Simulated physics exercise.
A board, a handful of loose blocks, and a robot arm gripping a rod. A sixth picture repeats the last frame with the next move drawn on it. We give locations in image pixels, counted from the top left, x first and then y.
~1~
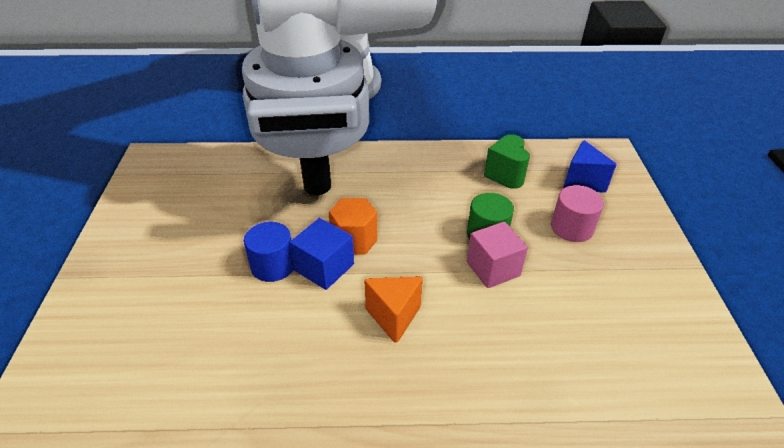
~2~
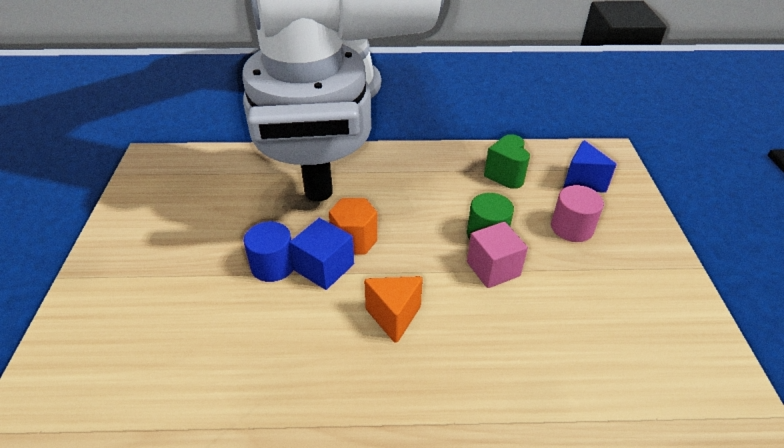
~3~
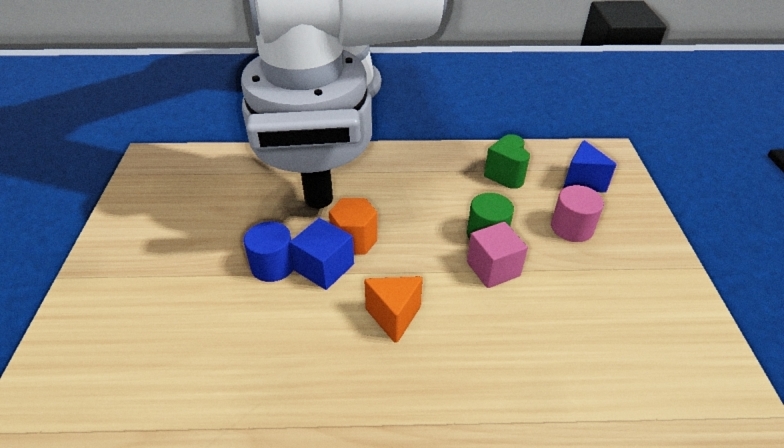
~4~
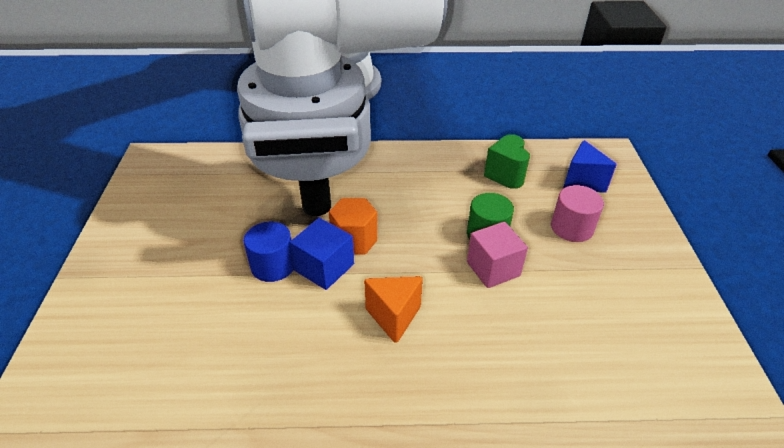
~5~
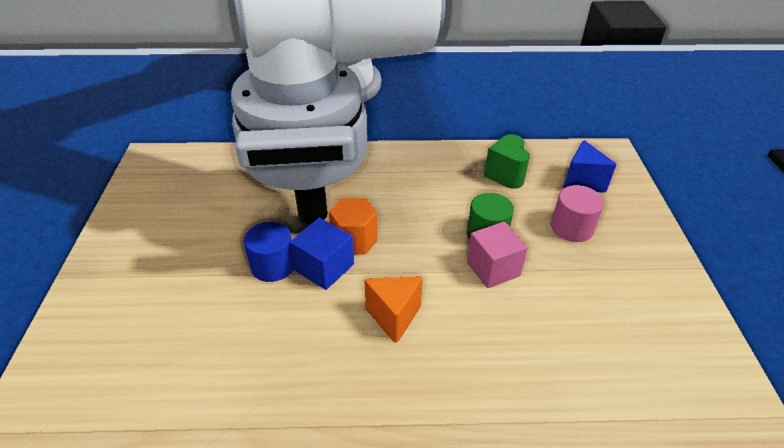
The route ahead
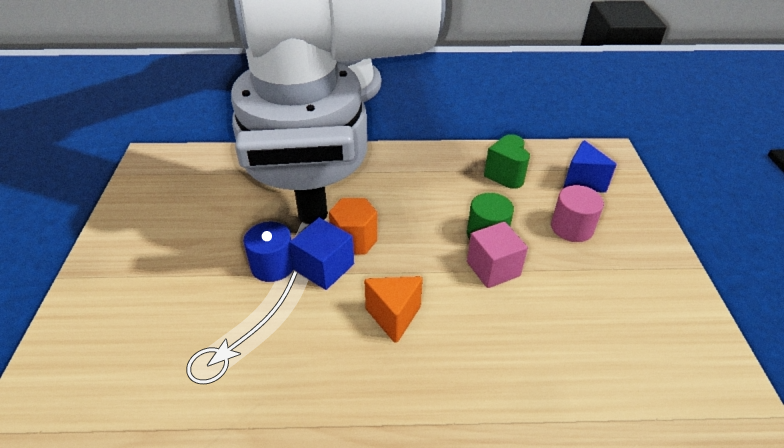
Robot arm with a black rod moving slowly forward toward a blue cube on a wooden table, the scattered coloured blocks staying still.
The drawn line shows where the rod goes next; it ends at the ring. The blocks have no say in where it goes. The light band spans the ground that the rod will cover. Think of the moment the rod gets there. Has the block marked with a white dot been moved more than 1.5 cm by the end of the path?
It seems so.
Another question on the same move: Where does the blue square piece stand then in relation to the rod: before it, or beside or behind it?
Prediction: Slipped aside.
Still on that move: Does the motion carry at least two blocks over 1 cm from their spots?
It seems so.
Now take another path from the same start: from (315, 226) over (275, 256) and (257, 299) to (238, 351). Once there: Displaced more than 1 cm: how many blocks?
Moved: 1.
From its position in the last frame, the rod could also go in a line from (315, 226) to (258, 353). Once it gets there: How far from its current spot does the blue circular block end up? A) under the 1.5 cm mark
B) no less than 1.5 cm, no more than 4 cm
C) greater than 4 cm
B
Path on the board, from (315, 226) via (296, 270) and (266, 319), ending at (208, 365); the dot is on the blue circular block.
On the path given first. One third of the way, rod (294, 259); blue circular block (250, 249); blue square piece (328, 251), turned 15° anticlockwise.
Two thirds of the way, rod (262, 309); blue circular block (243, 254); blue square piece (328, 252), turned 20° anticlockwise.
At the end, rod (203, 354); blue circular block (243, 254); blue square piece (328, 252), turned 20° anticlockwise; orange six-sided block in place.
